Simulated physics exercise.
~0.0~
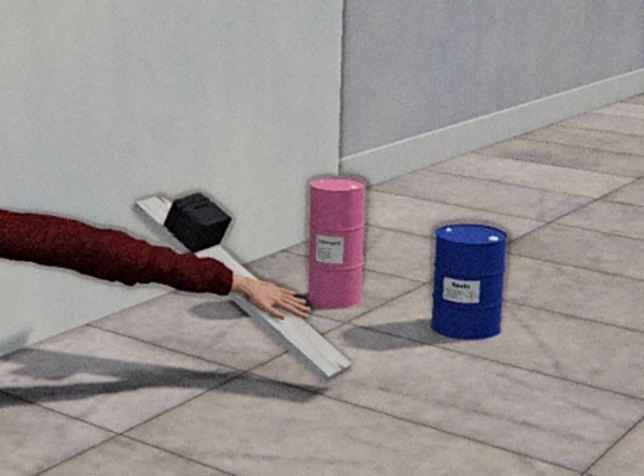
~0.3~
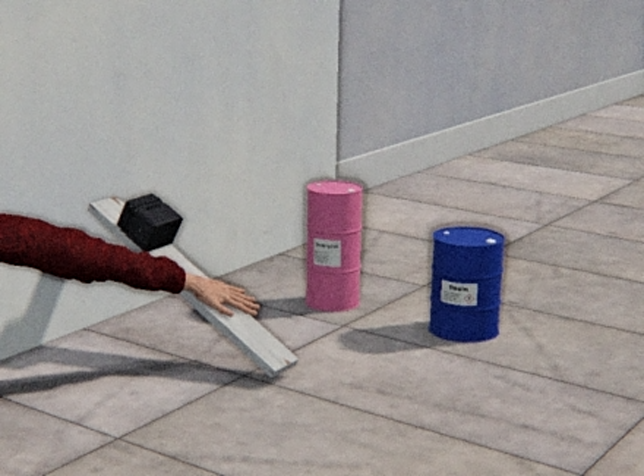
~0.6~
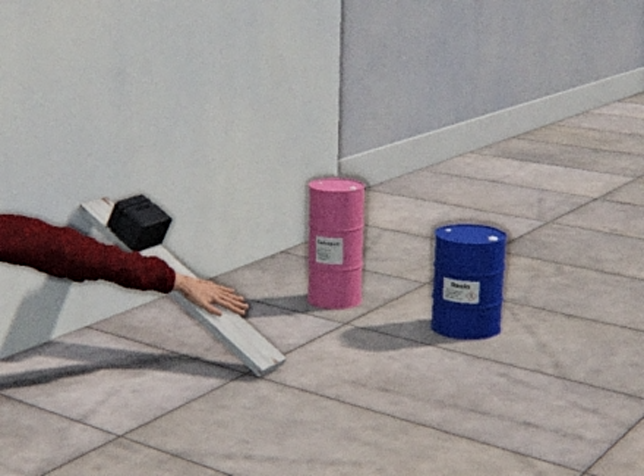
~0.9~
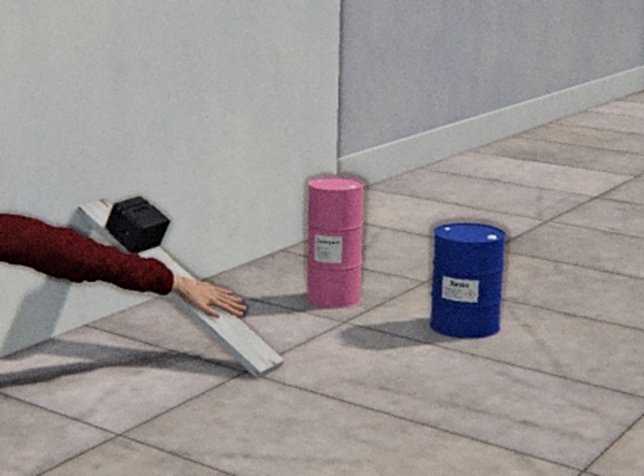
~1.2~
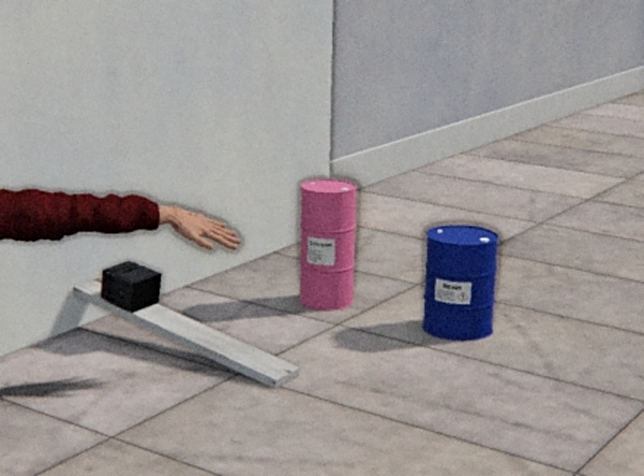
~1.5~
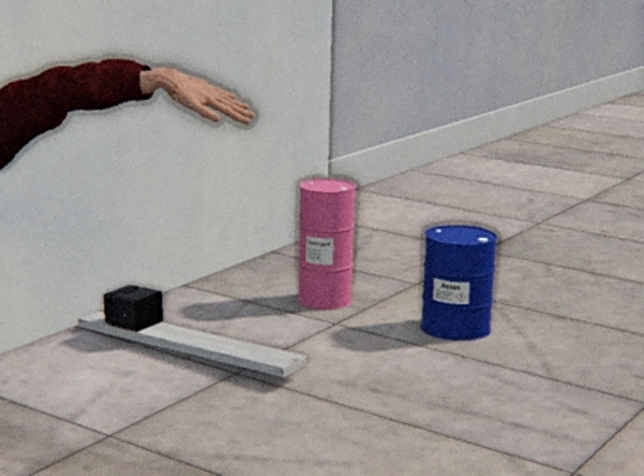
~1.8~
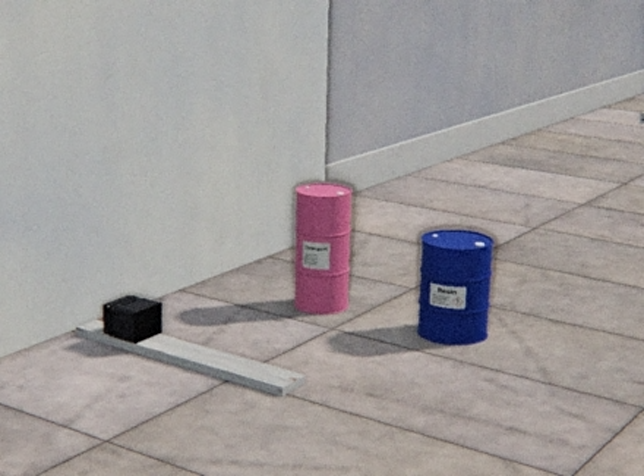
An arm shifts a tilted white plank left and lets go, and it drops flat.
